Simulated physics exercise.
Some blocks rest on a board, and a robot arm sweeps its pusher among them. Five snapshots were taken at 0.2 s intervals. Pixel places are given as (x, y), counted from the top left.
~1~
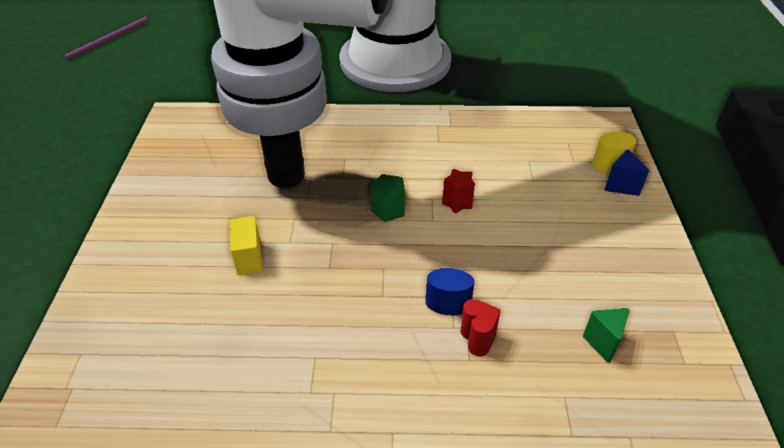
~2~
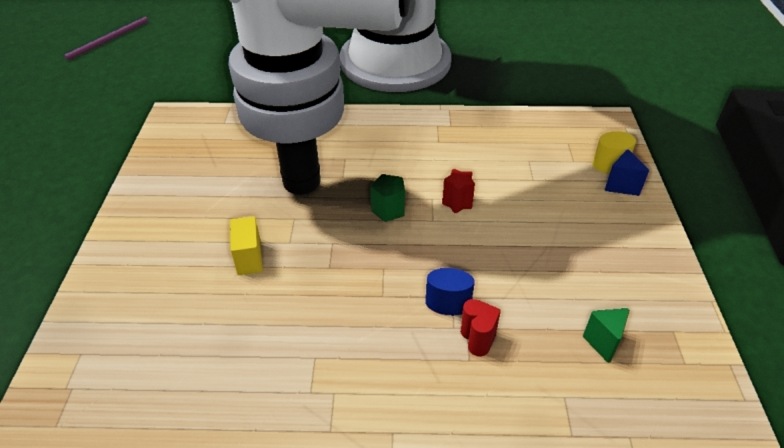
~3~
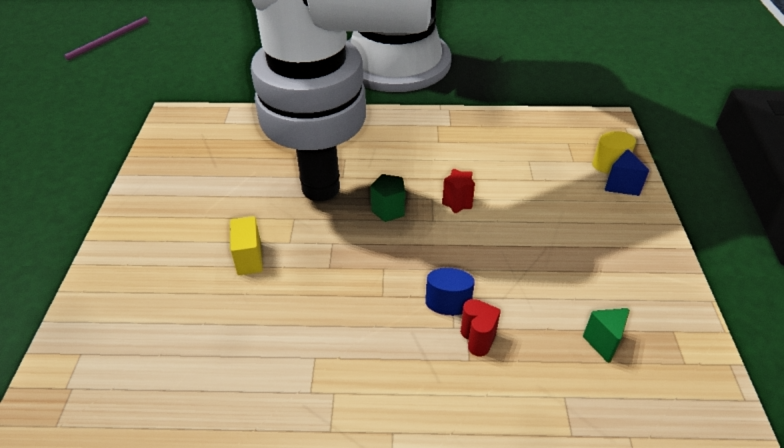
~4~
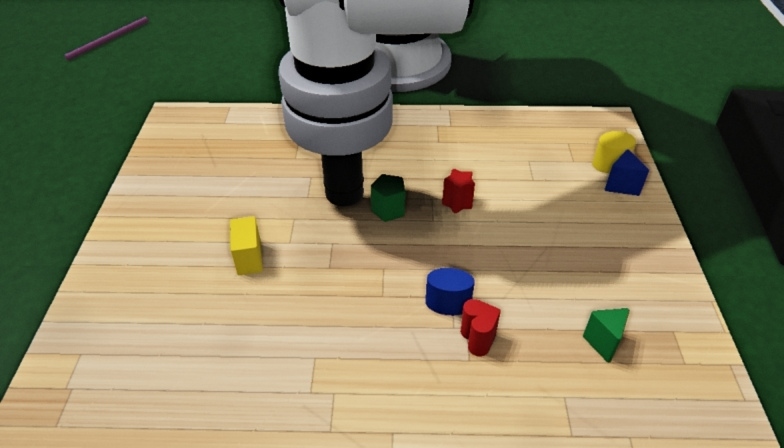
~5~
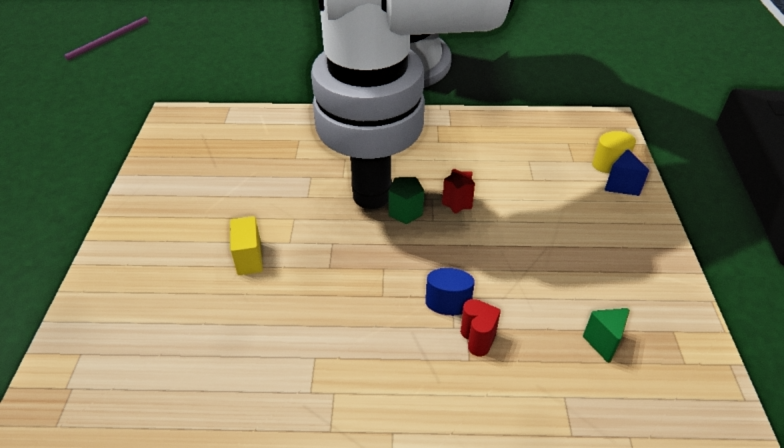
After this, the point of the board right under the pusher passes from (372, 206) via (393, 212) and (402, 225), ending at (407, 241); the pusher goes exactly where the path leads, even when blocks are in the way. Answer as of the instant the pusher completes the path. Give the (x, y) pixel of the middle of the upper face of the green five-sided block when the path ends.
I'd say the green five-sided block ends with its top centre at (438, 194).
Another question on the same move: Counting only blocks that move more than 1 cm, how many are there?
The result: One block.
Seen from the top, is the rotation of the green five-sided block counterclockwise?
It seems so.
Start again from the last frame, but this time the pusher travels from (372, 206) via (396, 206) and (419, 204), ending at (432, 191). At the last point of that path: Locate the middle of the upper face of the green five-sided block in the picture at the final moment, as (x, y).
I'd say the green five-sided block ends with its top centre at (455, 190).
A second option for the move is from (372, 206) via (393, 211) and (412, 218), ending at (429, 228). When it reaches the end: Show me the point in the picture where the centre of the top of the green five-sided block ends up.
In the picture, it is at (468, 200).
The first path, step by step. Halfway along, pusher at (400, 208); green five-sided block at (436, 193), turned 25° anticlockwise.
At the end, pusher at (407, 232); green five-sided block at (438, 194), turned 30° anticlockwise; red star not moved.
